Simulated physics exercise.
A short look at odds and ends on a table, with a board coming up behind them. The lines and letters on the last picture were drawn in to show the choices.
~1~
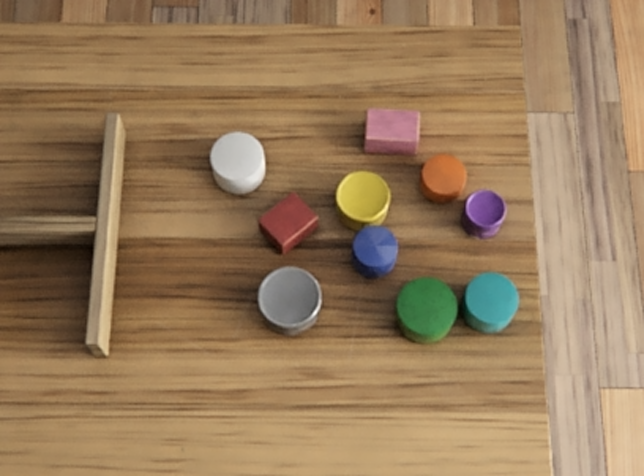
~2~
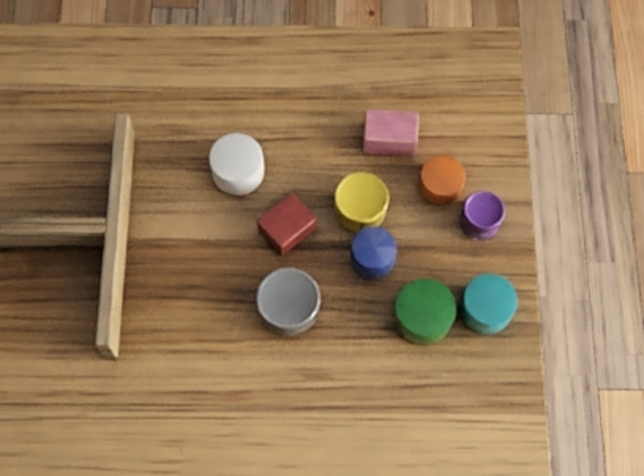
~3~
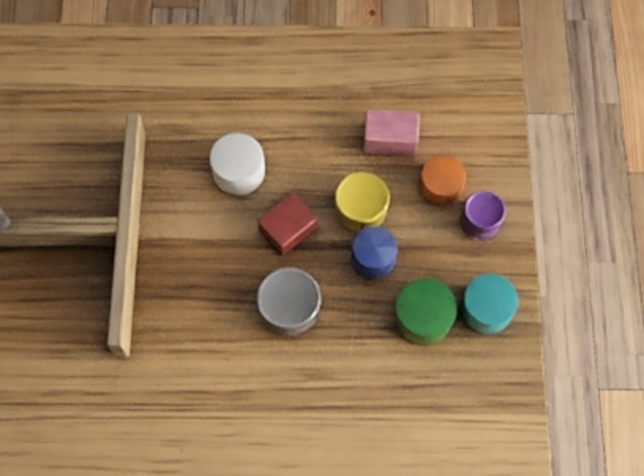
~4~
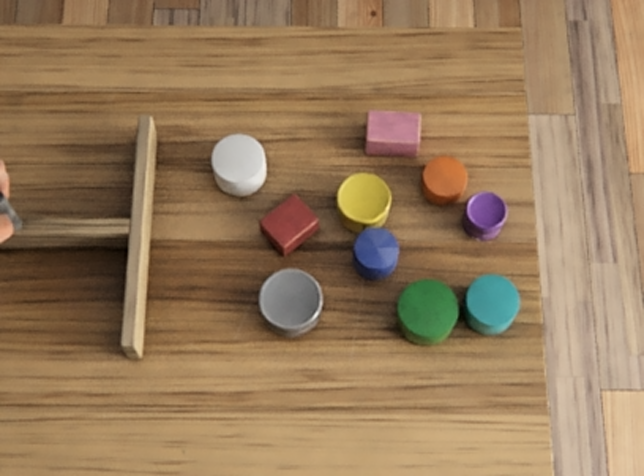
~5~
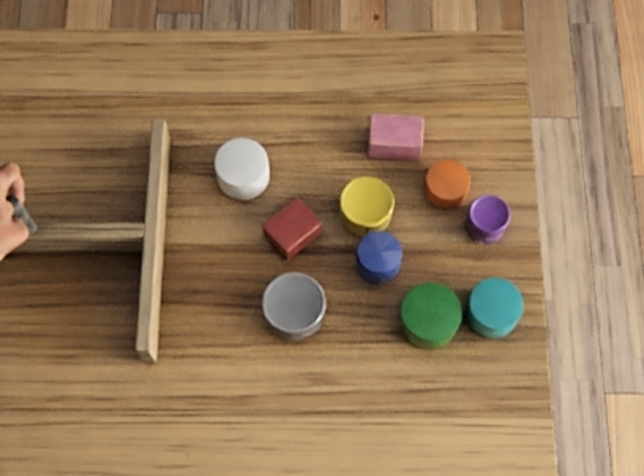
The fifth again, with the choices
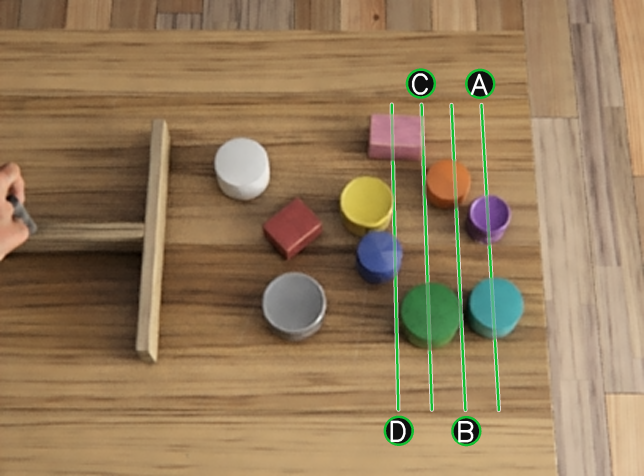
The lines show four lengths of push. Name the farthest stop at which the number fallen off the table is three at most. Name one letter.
It should halt at B.
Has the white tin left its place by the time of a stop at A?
By then, yes.
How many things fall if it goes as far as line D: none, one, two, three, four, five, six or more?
The count is none.
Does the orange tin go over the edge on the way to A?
By then, yes.
On the marked copy, A at (490, 249); B at (458, 249); C at (426, 249); D at (395, 248).
With B. Early on, board (261, 230); white tin (298, 170); grey jar (300, 307).
Further on, board (373, 231); turquoise pot (523, 307); orange tin (480, 174).
At the end, board (457, 231); purple tub over the edge; turquoise pot over the edge; two fallen.
As for the rest, A drops four; C is within the limit but short; D is within the limit but short.
